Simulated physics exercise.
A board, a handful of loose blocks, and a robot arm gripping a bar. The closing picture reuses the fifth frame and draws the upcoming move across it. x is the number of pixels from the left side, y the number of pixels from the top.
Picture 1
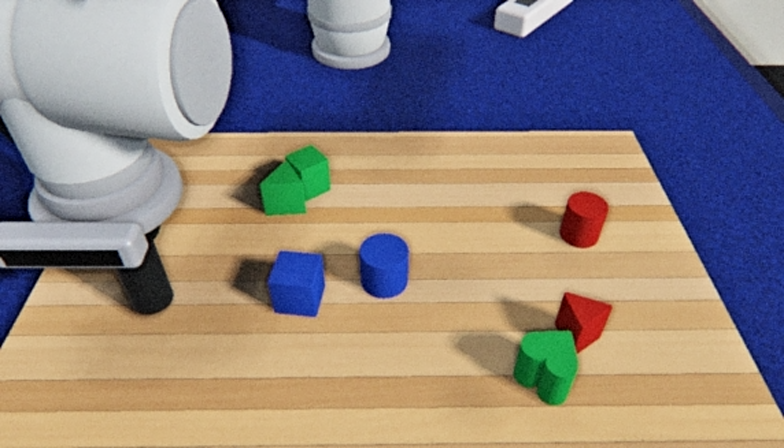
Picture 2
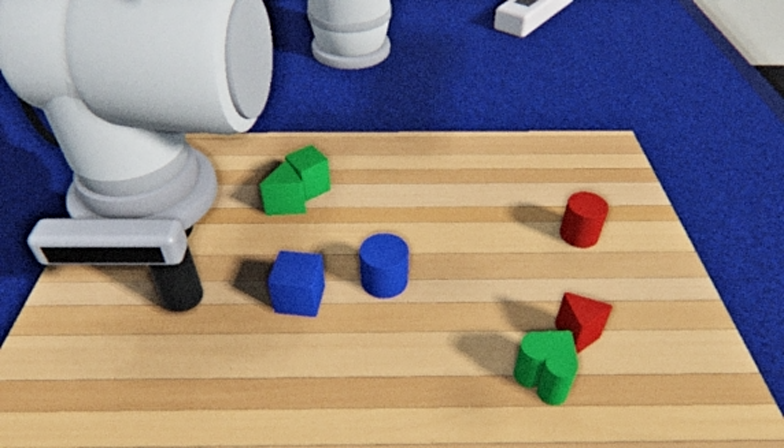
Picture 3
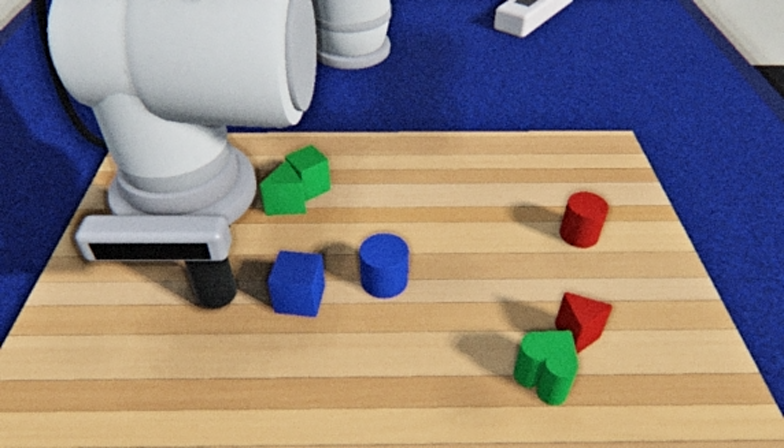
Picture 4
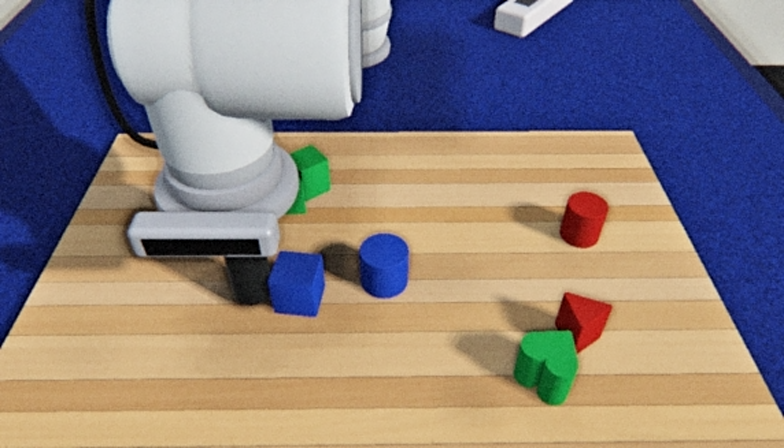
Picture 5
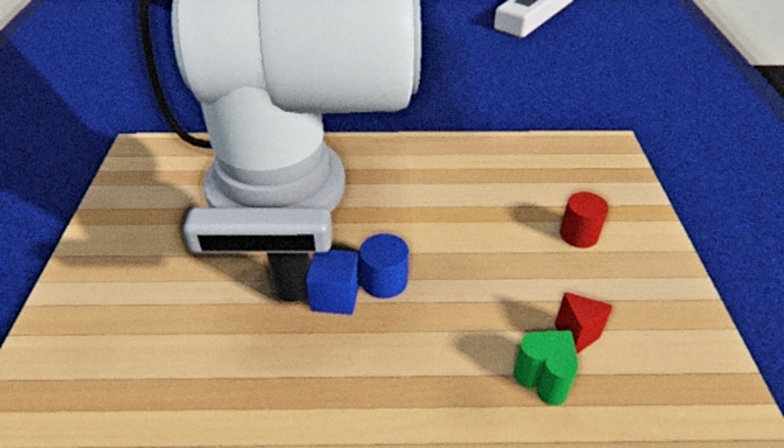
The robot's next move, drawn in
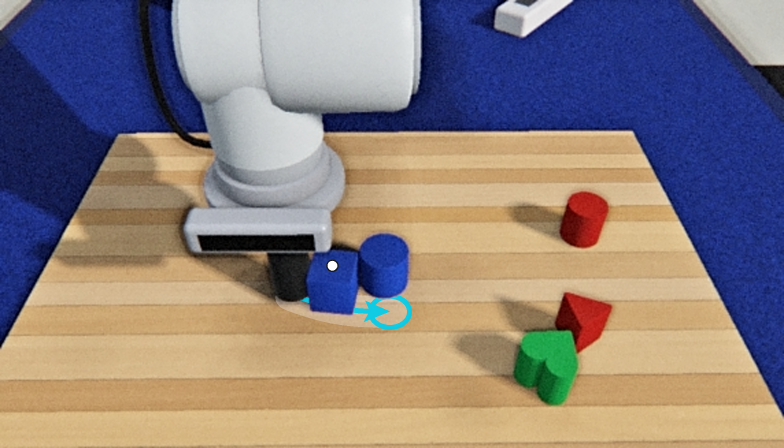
On a striped wooden board over blue cloth, a robot arm moved a short black bar steadily right toward a blue cube, then pushed the cube right, closer to the blue cylinder.
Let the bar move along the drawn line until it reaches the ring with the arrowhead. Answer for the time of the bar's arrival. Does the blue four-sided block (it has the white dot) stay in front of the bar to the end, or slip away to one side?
I expect it to be in front.
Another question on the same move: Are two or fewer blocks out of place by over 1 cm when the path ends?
Yes, it checks out.
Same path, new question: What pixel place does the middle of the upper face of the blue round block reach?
The centre of its top will be at (438, 228).
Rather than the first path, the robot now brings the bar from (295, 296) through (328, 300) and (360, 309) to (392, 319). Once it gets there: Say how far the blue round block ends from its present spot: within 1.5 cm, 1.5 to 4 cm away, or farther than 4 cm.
It's set to move over 4 cm.
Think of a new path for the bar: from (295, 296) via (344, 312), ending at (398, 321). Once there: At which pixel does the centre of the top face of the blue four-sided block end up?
It sits at (418, 261).
Path on the board, from (295, 296) via (340, 308), ending at (390, 312); the dot is on the blue four-sided block.
On the path given first. Halfway along, bar (340, 301); blue four-sided block (379, 264), turned 45° anticlockwise; blue round block (413, 240).
At the end, bar (390, 304); blue four-sided block (424, 260), turned 65° anticlockwise; blue round block (438, 228).
